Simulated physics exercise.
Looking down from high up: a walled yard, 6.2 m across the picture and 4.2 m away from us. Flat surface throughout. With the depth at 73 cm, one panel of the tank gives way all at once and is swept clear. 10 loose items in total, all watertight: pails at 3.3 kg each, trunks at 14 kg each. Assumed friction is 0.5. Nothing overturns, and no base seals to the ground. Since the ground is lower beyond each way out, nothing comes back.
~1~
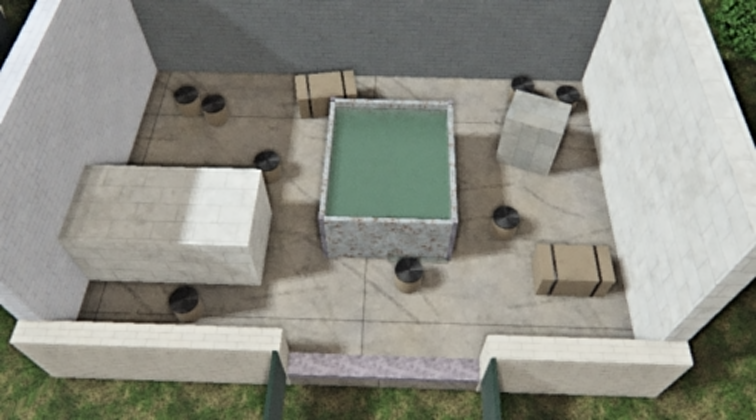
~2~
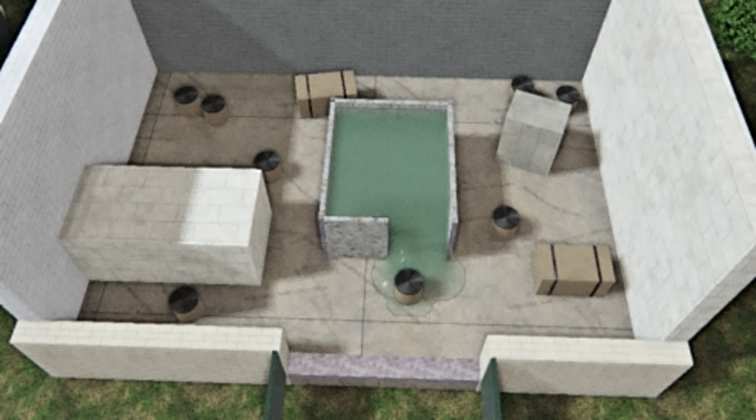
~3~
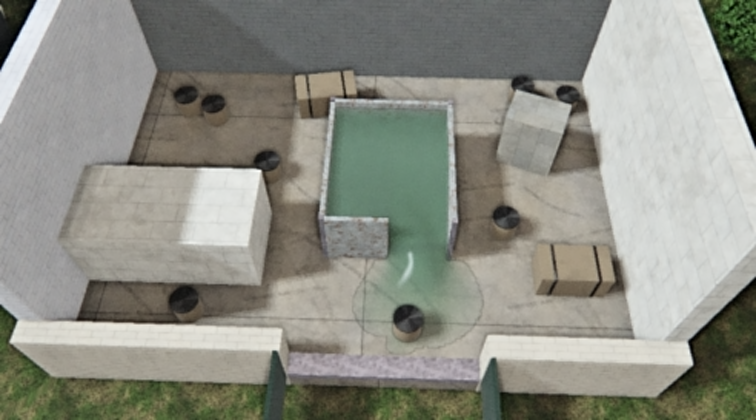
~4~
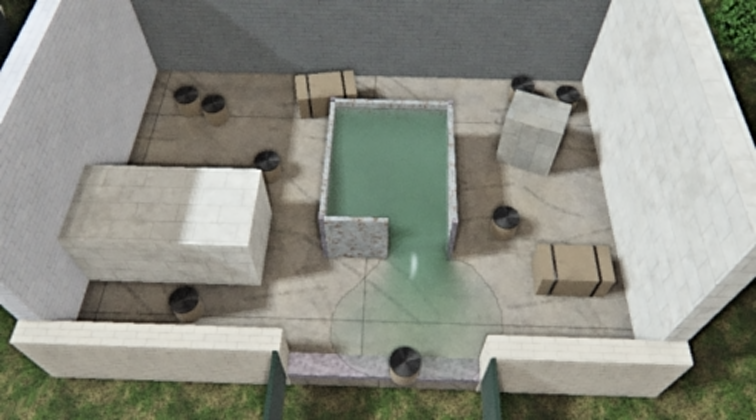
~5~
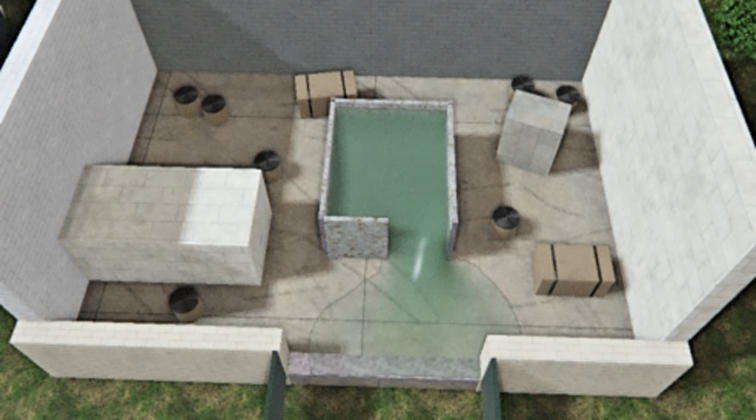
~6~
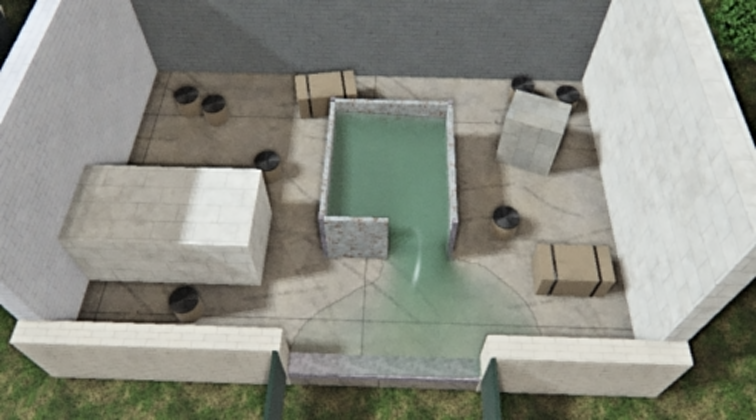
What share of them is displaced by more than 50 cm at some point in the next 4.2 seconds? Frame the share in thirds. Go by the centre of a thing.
It ends below a third.
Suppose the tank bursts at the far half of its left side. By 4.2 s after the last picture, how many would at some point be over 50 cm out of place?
Then it comes to 5 of them.
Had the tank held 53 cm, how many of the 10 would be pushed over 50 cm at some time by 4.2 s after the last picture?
Count: 2.
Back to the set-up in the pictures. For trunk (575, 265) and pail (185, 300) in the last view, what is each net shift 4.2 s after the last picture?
80 cm and 0 cm.
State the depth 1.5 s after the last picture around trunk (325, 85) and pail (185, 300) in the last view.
I'd put it at 0 cm and 0 cm respectively.
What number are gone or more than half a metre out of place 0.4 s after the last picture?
Tally: 1.
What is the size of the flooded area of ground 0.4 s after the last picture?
About 6.0 m2.
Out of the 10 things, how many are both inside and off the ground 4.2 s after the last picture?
Just then, the number is 0.
Then, 0.4 s after the last picture 1 of 10 are over 50 cm from their spots; 0 afloat.
Then, 1.5 s after the last picture 1 of 10 are over 50 cm from their spots; 0 afloat.
Then, 2.8 s after the last picture 2 of 10 are over 50 cm from their spots; 0 afloat.
Then, 4.2 s after the last picture 3 of 10 are over 50 cm from their spots, and 3 have been at some point; 0 afloat.
